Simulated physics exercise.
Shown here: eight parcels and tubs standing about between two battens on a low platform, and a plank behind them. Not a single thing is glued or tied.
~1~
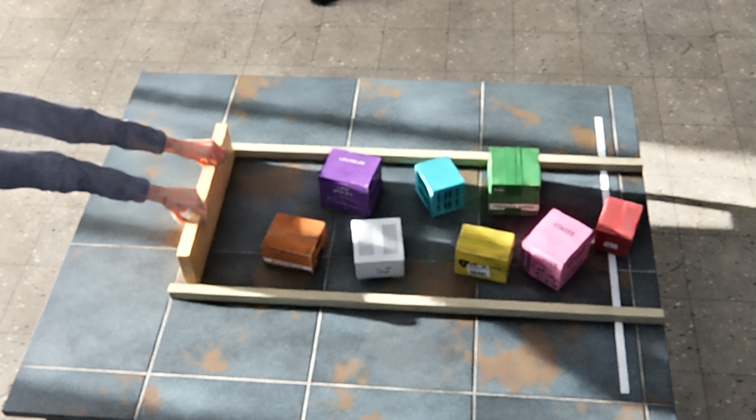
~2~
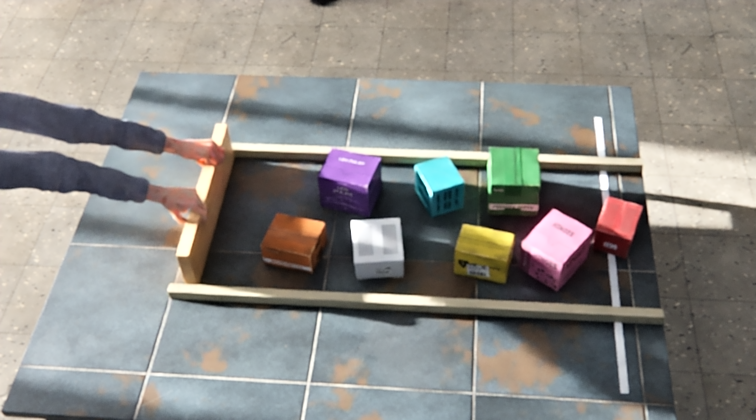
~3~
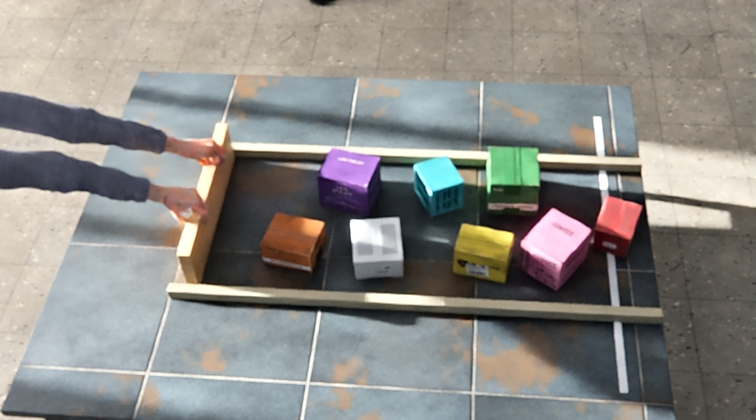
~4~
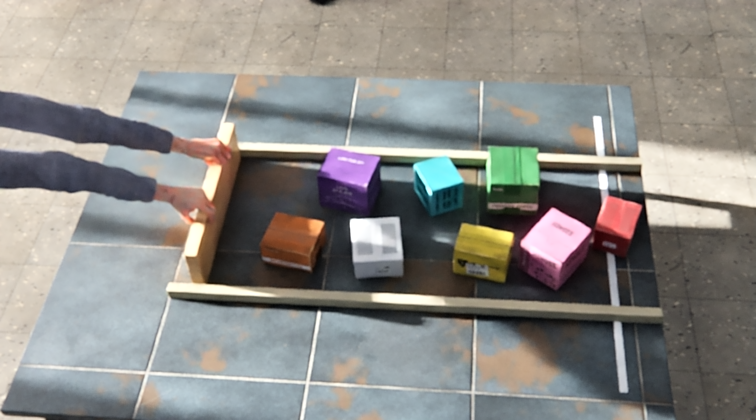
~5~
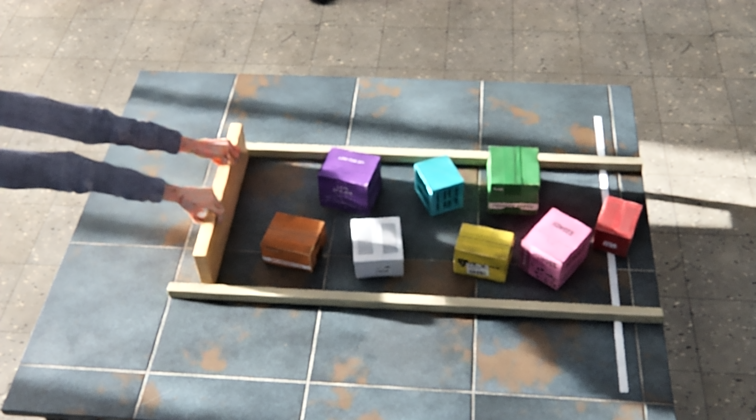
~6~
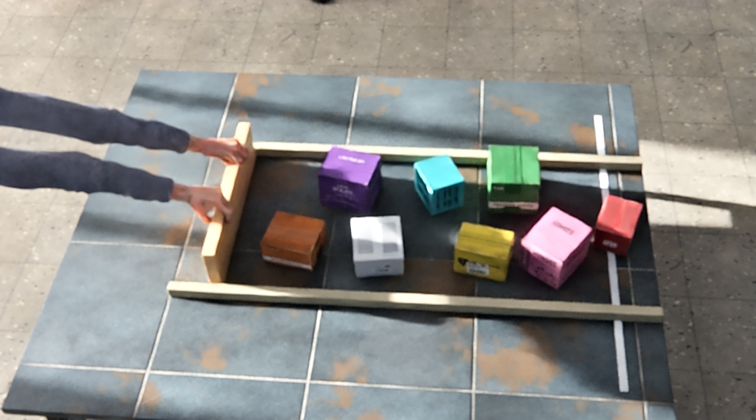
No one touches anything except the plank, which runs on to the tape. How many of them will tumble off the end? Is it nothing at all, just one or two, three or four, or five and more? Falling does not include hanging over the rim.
It is five and more.
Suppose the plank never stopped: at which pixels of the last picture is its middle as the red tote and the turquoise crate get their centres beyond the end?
When the red tote crosses, the middle is near (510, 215); when the turquoise crate crosses, near (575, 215).
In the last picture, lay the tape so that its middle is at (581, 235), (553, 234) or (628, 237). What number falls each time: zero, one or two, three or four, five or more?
Taking the places in the order asked: Five or more, then 3 or 4, then at least five.
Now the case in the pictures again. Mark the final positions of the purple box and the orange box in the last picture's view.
The purple box comes to rest at (637, 188), and the orange box comes to rest at (642, 254).
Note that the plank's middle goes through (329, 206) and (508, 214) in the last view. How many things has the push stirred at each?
The counts are 3 and 8.
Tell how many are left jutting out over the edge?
Expected count: 2.
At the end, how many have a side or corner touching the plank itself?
It's touching 2 at the end.
Early on, none off yet; red tote at rest near (617, 226); pink box at rest near (555, 248); green box at rest near (513, 180).
A while later, none off yet; red tote travelled a little near (633, 223); pink box travelled well along near (666, 264); green box travelled about its own width near (594, 183).
Finally, the number that fall off is five or more; lost, white tote, turquoise crate, yellow parcel, green box, pink box and red tote.
